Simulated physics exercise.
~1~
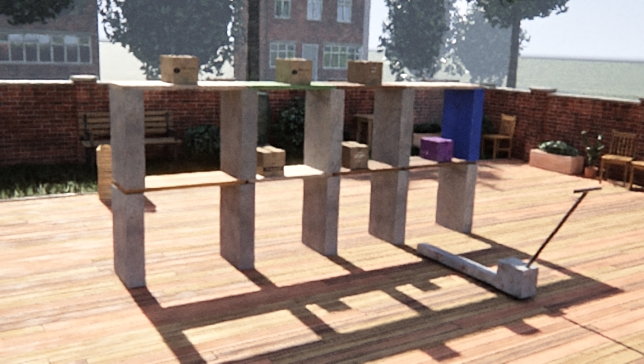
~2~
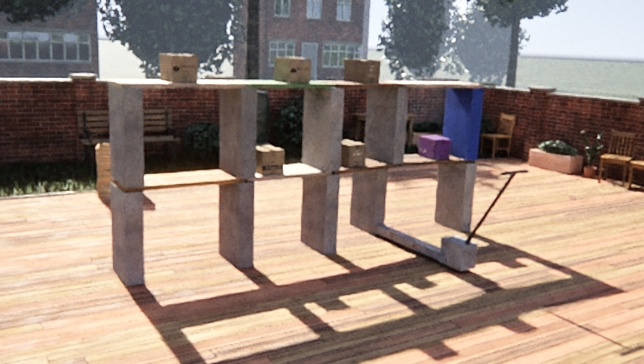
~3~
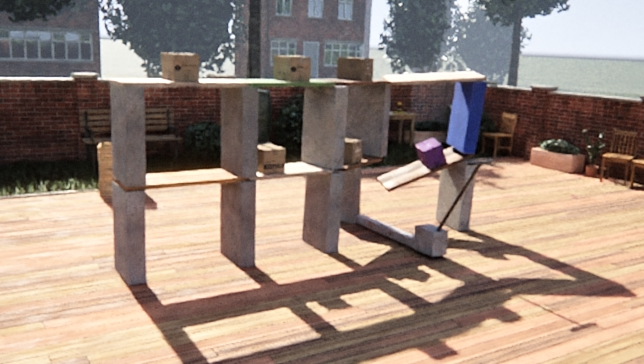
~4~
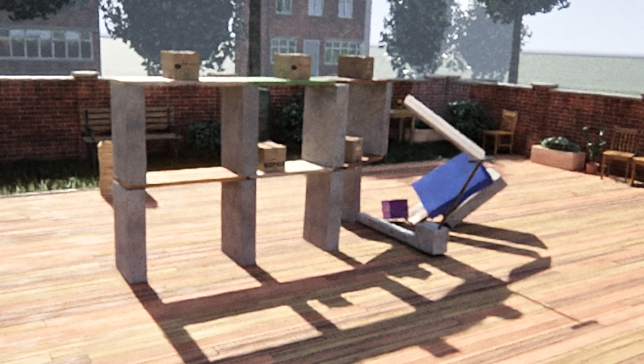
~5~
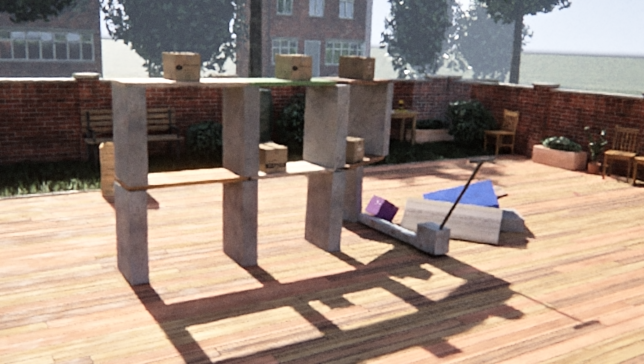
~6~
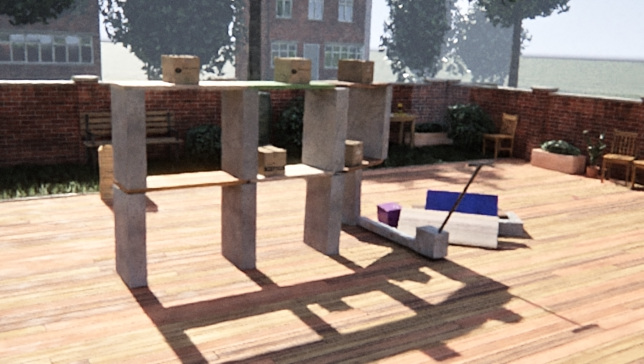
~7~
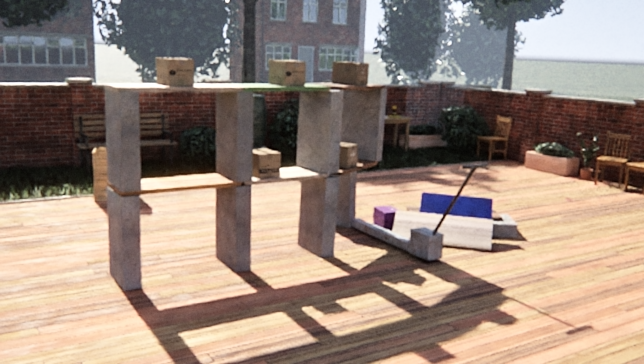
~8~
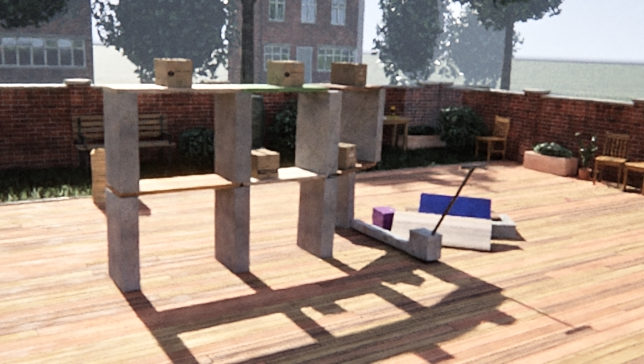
In a sunny back yard with brick walls and wooden decking, a slightly swaying camera looks at a two-tier structure of grey upright blocks and boards, with small cartons on its levels. A green board lies on top, while a blue upright and a purple carton stand at the right. A narrow floor jack slides left into the base of the right end. The lower upright there tips, and the blue upright, purple carton and nearby boards tumble down. They settle in a low heap beside the jack, while the rest stands with the green board still on top.
